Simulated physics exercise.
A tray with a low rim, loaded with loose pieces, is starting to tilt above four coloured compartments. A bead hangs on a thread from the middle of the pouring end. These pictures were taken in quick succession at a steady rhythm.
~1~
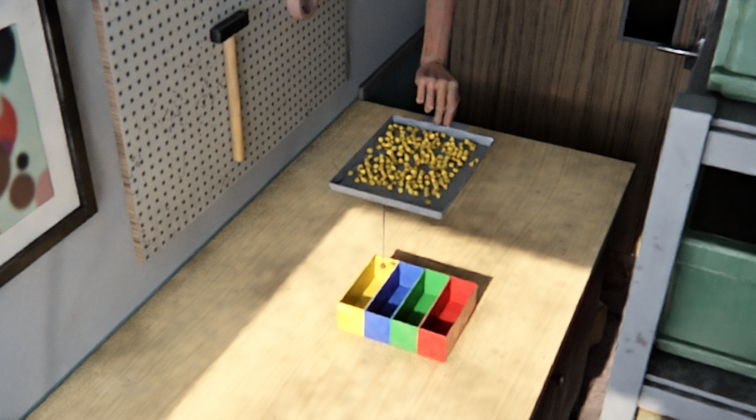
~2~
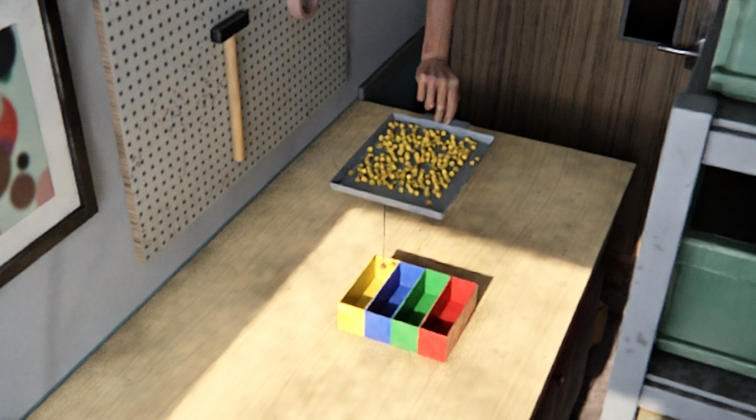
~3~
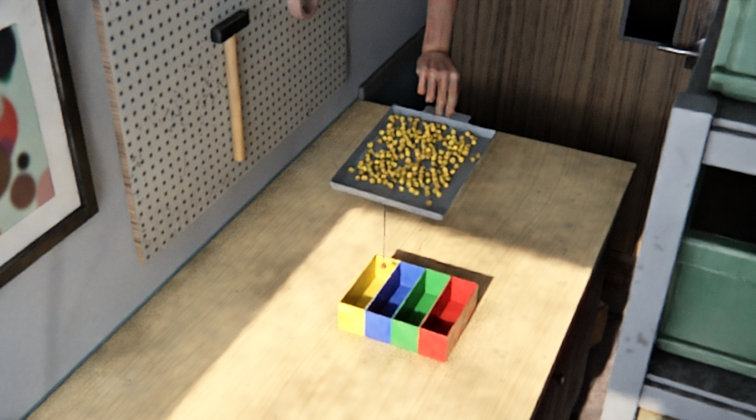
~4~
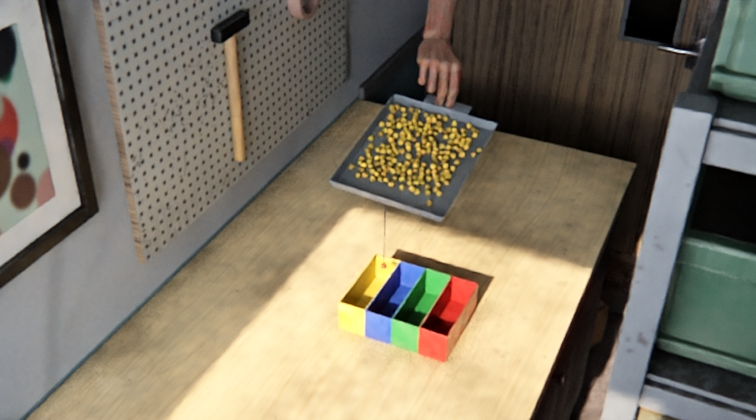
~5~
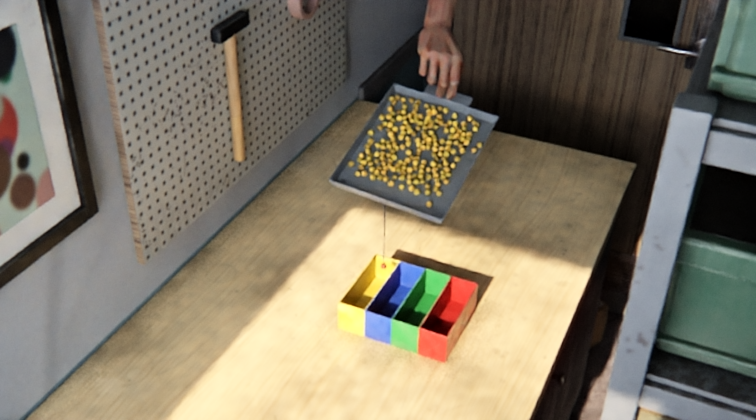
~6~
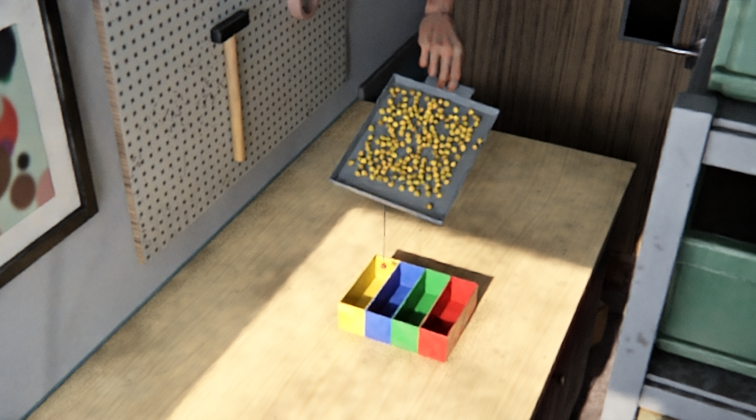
At a wooden workbench beside a pegboard, a hand raised the back of a gray tray of small yellow balls, tilting it gradually toward the yellow, blue, green and red compartments while the balls barely shifted.
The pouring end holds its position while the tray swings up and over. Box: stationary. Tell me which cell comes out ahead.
I would say the green cell comes out ahead.
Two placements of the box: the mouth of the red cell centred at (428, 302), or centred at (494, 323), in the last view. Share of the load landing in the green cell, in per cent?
Around 20 and then 0 per cent.
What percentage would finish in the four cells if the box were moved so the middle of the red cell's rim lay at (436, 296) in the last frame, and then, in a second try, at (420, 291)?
90 % for the first, 60 % for the second.
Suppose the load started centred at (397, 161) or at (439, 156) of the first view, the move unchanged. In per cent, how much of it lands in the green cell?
Close to 50 %, followed by close to 50 %.
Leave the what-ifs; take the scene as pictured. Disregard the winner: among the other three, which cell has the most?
The answer would be the red cell.
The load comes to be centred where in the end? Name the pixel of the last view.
Near pixel (421, 321).
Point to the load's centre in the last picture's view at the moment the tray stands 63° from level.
I'd put the middle of the pieces at roughly (422, 202).
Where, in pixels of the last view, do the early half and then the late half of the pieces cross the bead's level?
It goes through near (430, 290) first, then near (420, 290).
Soon, tray tipped steeply; nearly all on the tray; a small part falling or outside the box.
A while on, tray tipped right over; about a quarter on the tray; about a quarter in the green cell; about a quarter in the red cell; a small part in the blue cell; a stray few in the yellow cell; about a quarter falling or outside the box.
Towards the end, tray tipped past a quarter turn; about half in the green cell; about a quarter in the red cell; about a quarter in the blue cell; a stray few in the yellow cell; a stray few falling or outside the box.
Finally, tray tipped past a quarter turn; about half in the green cell; about a quarter in the red cell; about a quarter in the blue cell; a stray few in the yellow cell; a stray few outside the box.
